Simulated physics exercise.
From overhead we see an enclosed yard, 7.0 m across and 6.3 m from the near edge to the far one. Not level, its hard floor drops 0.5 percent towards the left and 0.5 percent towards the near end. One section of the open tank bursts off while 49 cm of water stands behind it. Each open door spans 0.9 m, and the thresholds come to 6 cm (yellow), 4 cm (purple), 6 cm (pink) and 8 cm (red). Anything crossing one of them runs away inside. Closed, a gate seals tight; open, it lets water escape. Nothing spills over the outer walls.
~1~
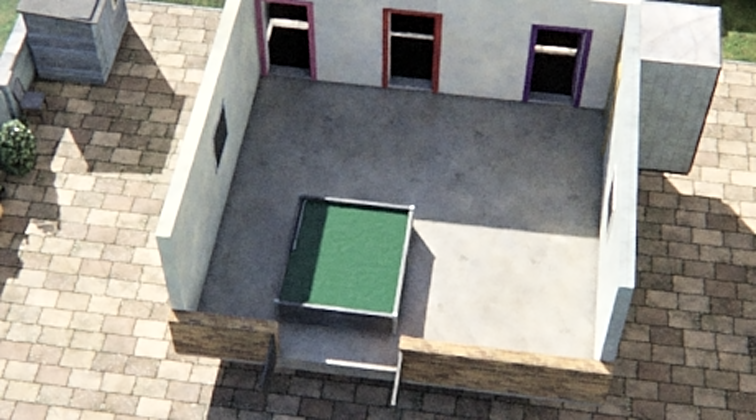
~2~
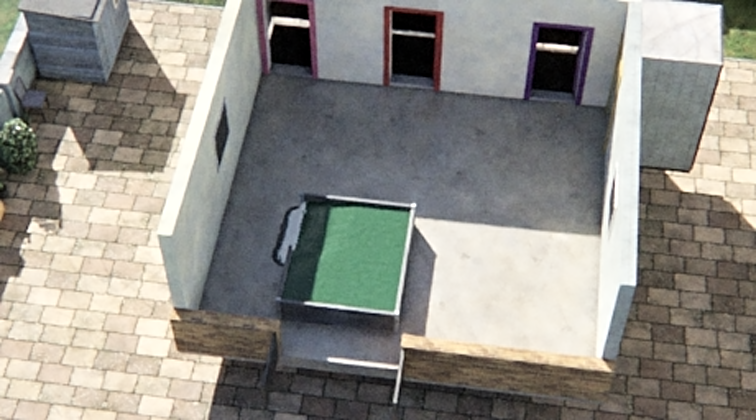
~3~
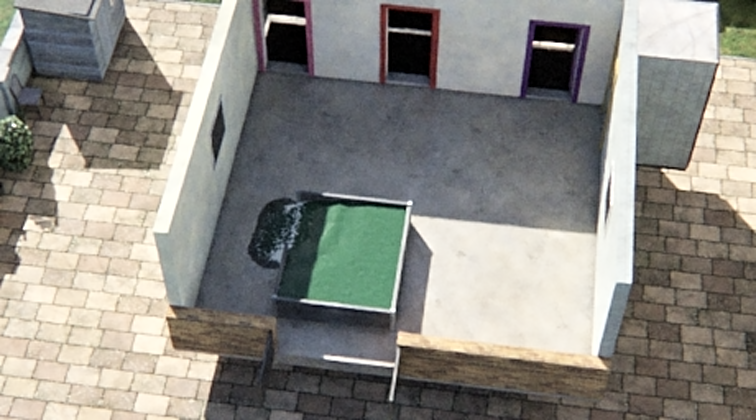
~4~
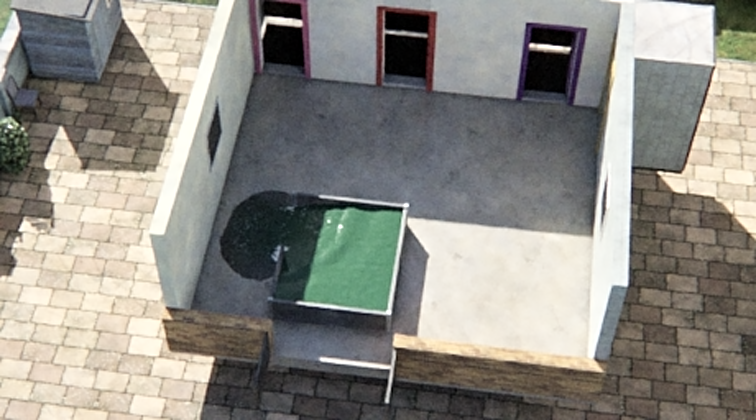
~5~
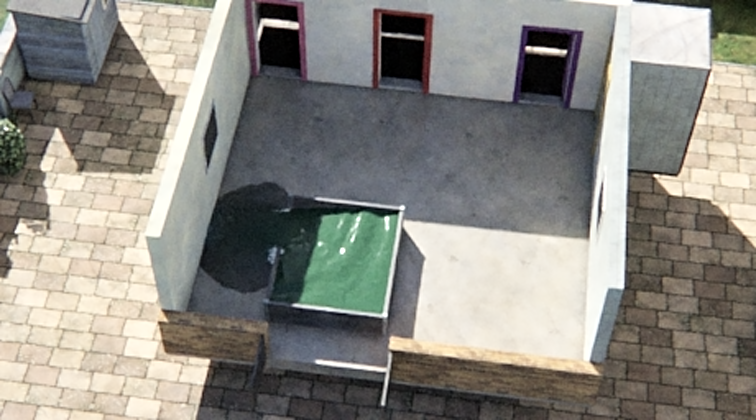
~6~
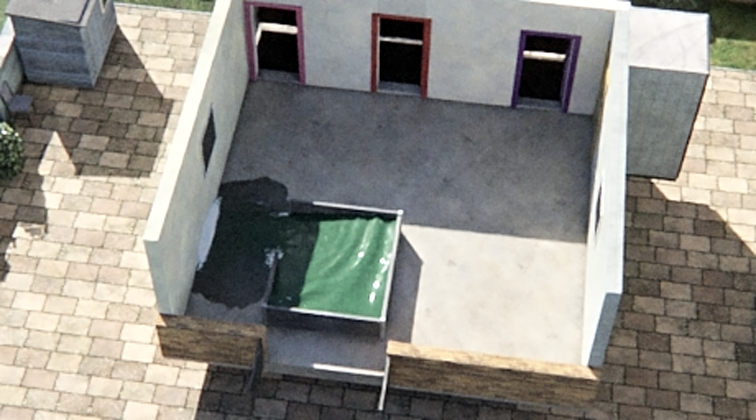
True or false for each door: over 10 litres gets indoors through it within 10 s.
Yellow door - false, purple door - false, pink door - true, red door - false.
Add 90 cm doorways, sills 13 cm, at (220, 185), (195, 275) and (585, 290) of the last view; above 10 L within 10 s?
Door 1: Higher; door 2: Higher; door 3: Lower.
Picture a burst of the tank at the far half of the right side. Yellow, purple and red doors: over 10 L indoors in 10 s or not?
Door by door - yellow: Out of bounds, purple: Out of bounds, red: Within bounds.
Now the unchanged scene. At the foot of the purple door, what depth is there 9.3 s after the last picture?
Around 2.0 cm there.
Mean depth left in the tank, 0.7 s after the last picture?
Some 37 cm on average.
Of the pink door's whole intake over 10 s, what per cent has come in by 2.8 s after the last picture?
Around 35 percent.
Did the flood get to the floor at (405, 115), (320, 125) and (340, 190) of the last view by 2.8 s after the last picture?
Listed in turn: Spared so far / swamped / spared so far.
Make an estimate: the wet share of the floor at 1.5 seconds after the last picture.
Some 20 per cent of the floor is wet.
Then, 0.7 s after the last picture water covers 10 % of the floor and is deepest (35 cm) near (207, 232); yellow door not reached, purple door not reached, pink door not reached, red door not reached.
Then, 1.5 s after the last picture water covers 20 % of the floor and is deepest (34 cm) near (217, 233); yellow door not reached, purple door not reached, pink door 5 cm at the sill, 0 L in, red door not reached.
Then, 2.8 s after the last picture water covers 30 % of the floor and is deepest (26 cm) near (181, 330); yellow door not reached, purple door not reached, pink door 19 cm at the sill, 84 L in, red door 2 cm at the sill, 0 L in.
Then, 5.3 s after the last picture water covers 55 % of the floor and is deepest (18 cm) near (207, 232); yellow door not reached, purple door 2 cm at the sill, 0 L in, pink door 13 cm at the sill, 189 L in, red door 5 cm at the sill, 0 L in.
Then, 9.3 s after the last picture water covers 85 % of the floor and is deepest (12 cm) near (178, 338); yellow door 4 cm at the sill, 0 L in, purple door 2 cm at the sill, 0 L in, pink door 9 cm at the sill, 251 L in, red door 4 cm at the sill, 0 L in.
